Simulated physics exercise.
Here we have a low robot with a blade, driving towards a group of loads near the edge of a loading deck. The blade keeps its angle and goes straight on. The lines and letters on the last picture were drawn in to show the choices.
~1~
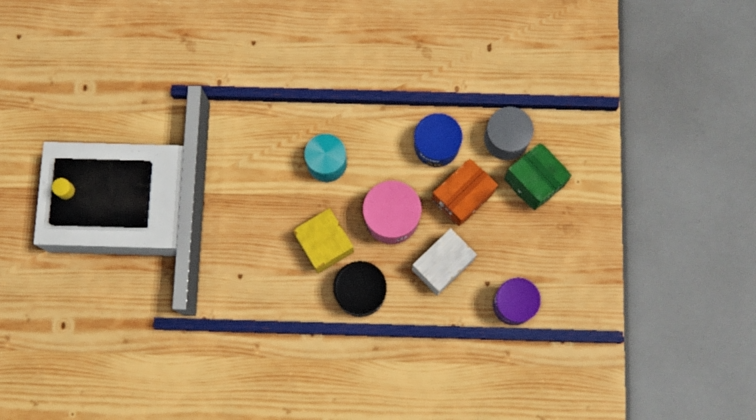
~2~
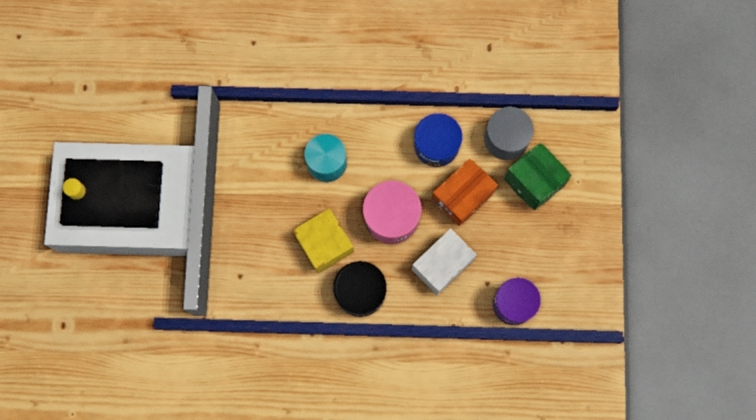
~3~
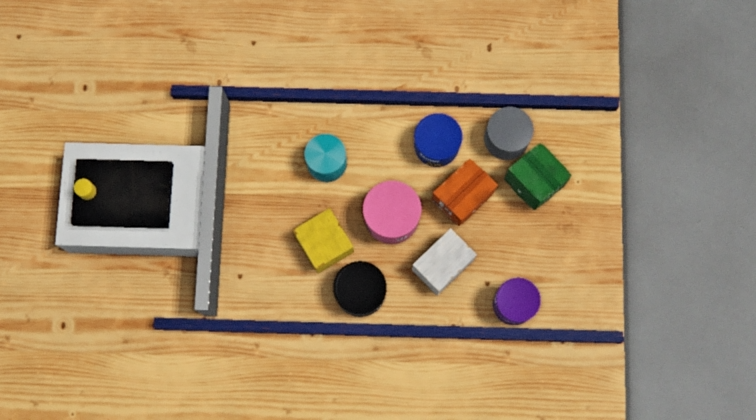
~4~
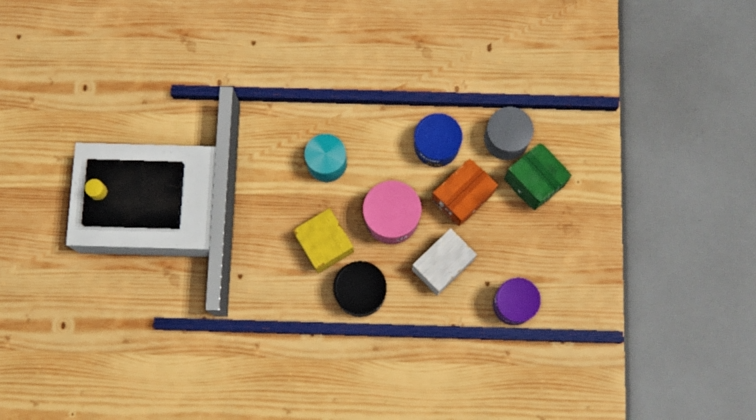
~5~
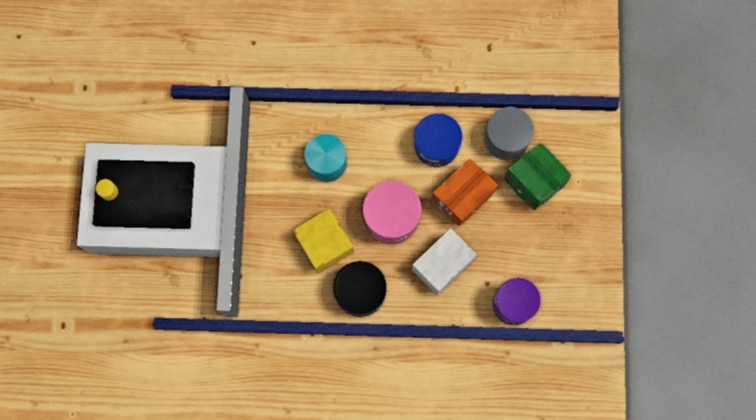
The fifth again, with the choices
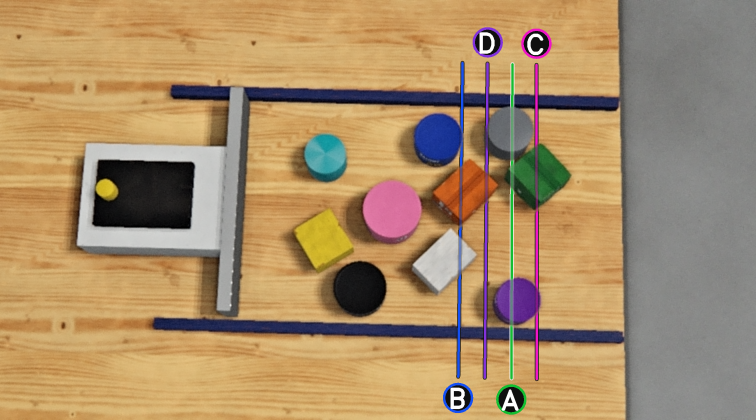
The clip shows a low robot with a wide blade moving slowly to the right between two dark blue rails on a wooden surface, while the group of colourful round and box-shaped objects ahead stays still and untouched.
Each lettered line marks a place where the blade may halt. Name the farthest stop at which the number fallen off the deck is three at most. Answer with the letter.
The farthest such stop is C.
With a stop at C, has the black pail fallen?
No.
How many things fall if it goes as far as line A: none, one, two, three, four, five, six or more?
One.
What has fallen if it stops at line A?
It is the green box.
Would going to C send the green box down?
Yes.
On the marked copy, A at (512, 216); B at (461, 215); C at (537, 217); D at (486, 216).
Taking C. A third of the way, robot (262, 197); black pail (373, 297); turquoise canister (371, 159).
Two thirds of the way, robot (374, 200); green box (592, 168); grey canister (554, 126).
When it is over, robot (459, 203); green box over the edge; white crate over the edge; two fallen.
As for the rest, A is within the limit but short; B is within the limit but short; D is within the limit but short.
